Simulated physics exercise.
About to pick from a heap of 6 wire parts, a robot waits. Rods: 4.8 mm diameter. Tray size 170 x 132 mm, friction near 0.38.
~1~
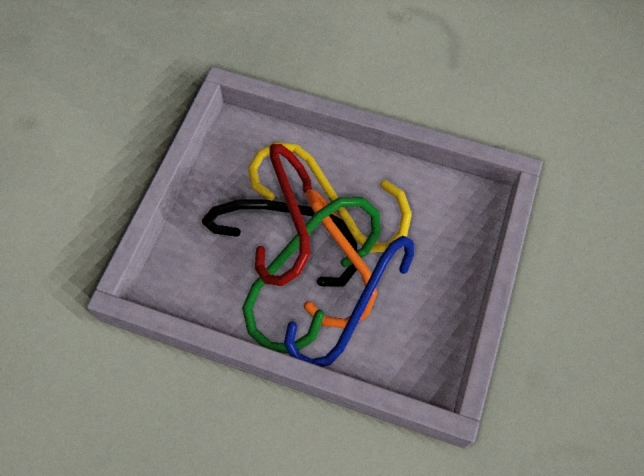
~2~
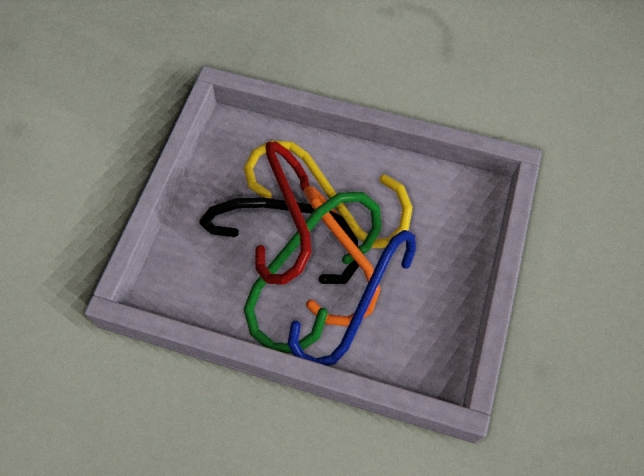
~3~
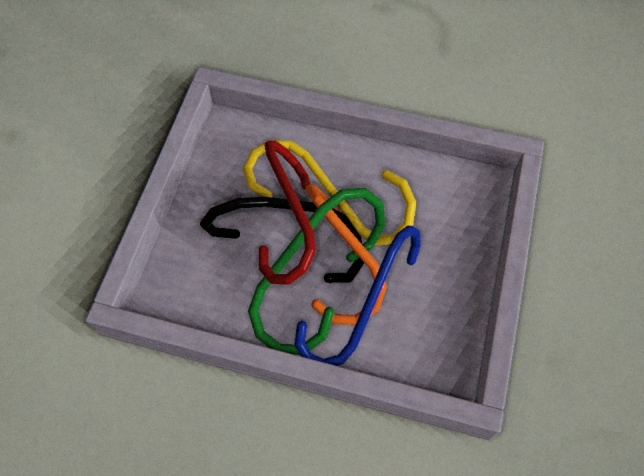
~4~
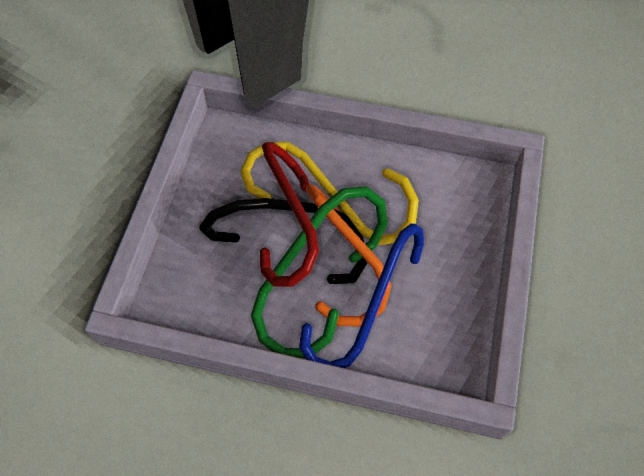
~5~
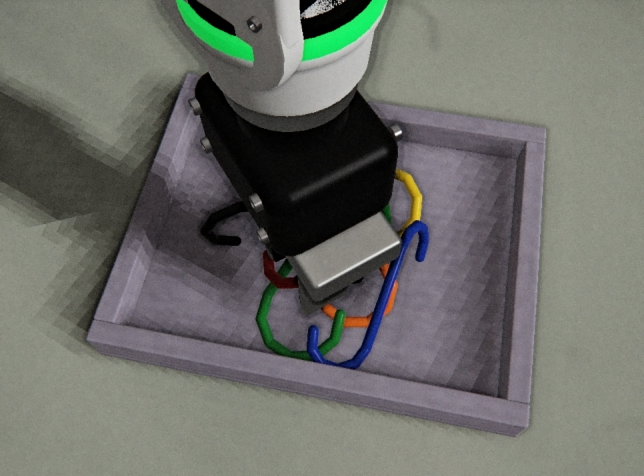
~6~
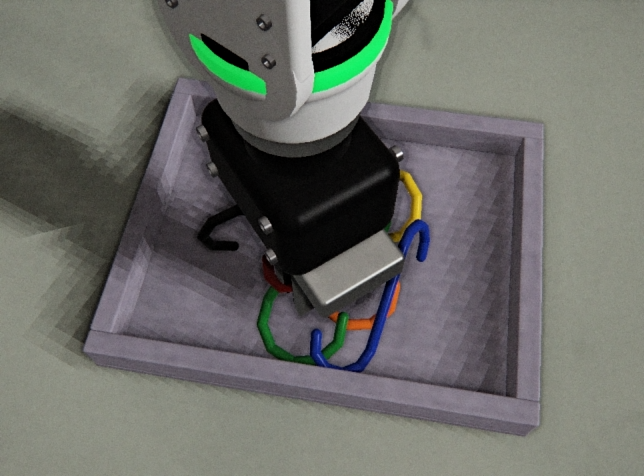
A robot arm lowers its gripper into a gray tray of tangled, colorful wire hooks.
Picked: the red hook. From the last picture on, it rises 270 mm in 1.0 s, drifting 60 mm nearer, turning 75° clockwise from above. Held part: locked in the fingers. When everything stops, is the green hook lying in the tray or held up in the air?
Lying in the tray.
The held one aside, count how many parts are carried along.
That comes to 0 in total.
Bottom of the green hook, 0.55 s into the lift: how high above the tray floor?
Height: Approx. 0 mm.
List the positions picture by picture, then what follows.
Fingers out of view, 208 mm above the grip; green hook from (345, 263) to (319, 315), passing over yellow hook, over black hook, over and under orange hook; red hook from (261, 251) to (307, 189), passing over black hook, over green hook, in the first picture.
Fingers out of view, 208 mm above the grip; orange hook from (311, 304) to (334, 216), passing over black hook, over and under green hook, under blue hook; blue hook from (406, 264) to (296, 326), passing over orange hook, over green hook, in the second picture.
Fingers out of view, 194 mm above the grip; red hook from (263, 250) to (306, 185), passing over black hook, over green hook; yellow hook from (268, 195) to (386, 175), passing under green hook, in the third picture.
Fingers (244, 38) 103 mm above the grip; green hook from (354, 258) to (334, 314), passing over yellow hook, over black hook, over and under orange hook; black hook from (235, 238) to (332, 279), passing under orange hook, under green hook, under red hook, in the fourth picture.
Fingers (305, 261) 13 mm above the grip, in the fifth picture.
Fingers (307, 278) closed on the red hook, in the sixth picture.
Then, 0.30 s into the lift, lowest point more than 20 mm over the tray floor, red hook 58 mm.
Then, 0.55 s into the lift, lowest point more than 20 mm over the tray floor, red hook 158 mm.
Then, 1.00 s into the lift, lowest point more than 20 mm over the tray floor, red hook 272 mm.
End, hanging red hook 272 mm; the other 5 are down.
